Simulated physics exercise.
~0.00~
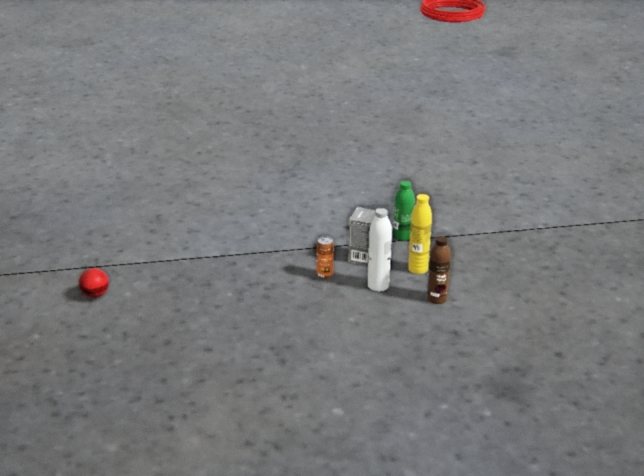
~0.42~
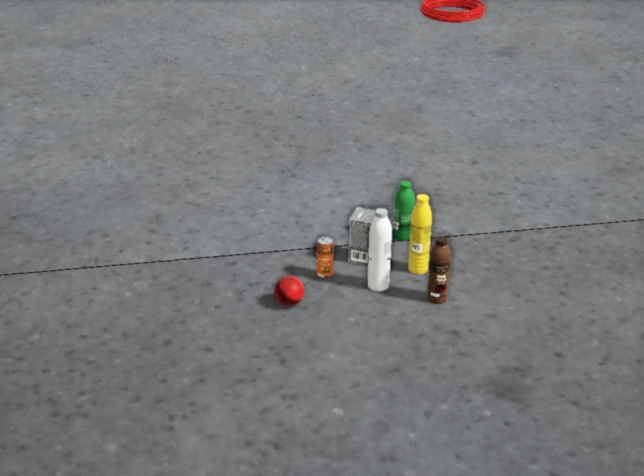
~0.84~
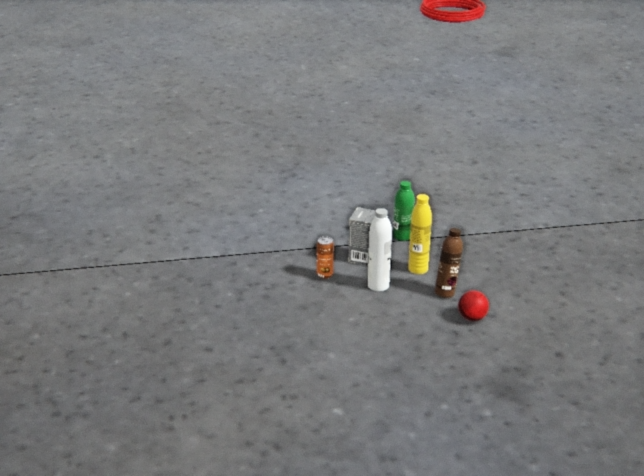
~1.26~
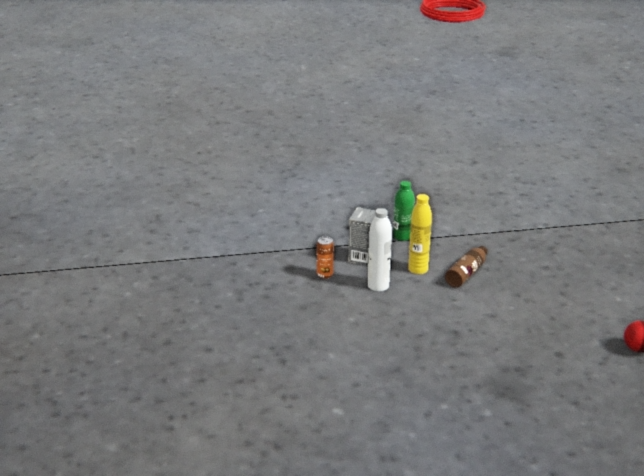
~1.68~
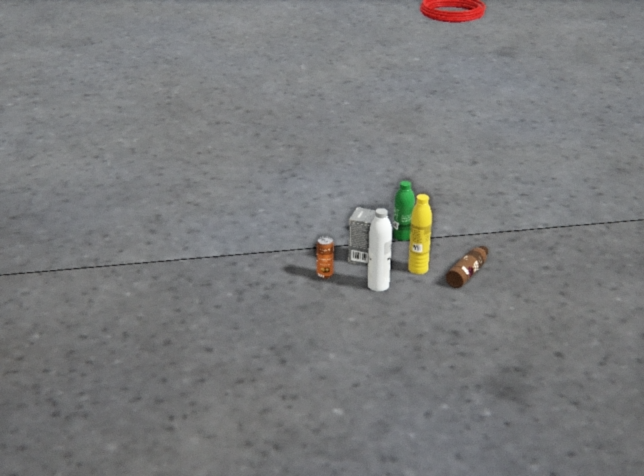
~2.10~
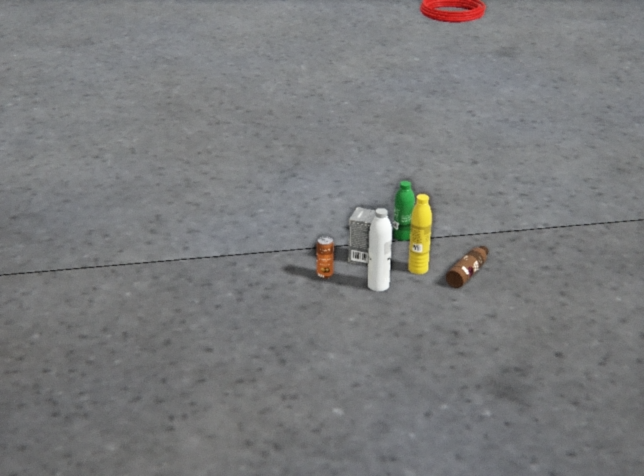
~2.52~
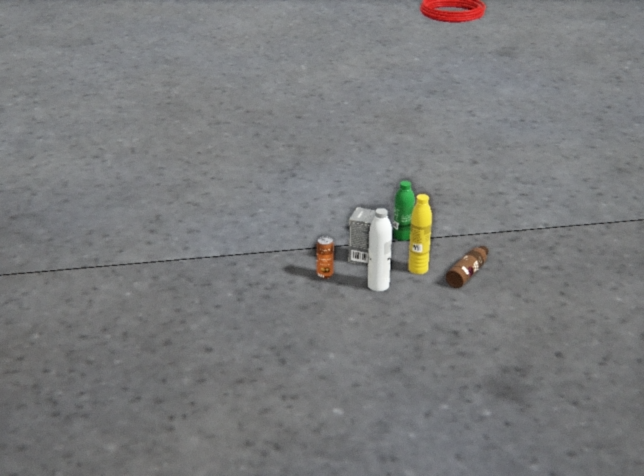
A grey carton, four bottles and an orange can stood grouped on a grey floor as a red ball rolled in from the left, knocked over the brown bottle and rolled out of view to the right, leaving the others standing.
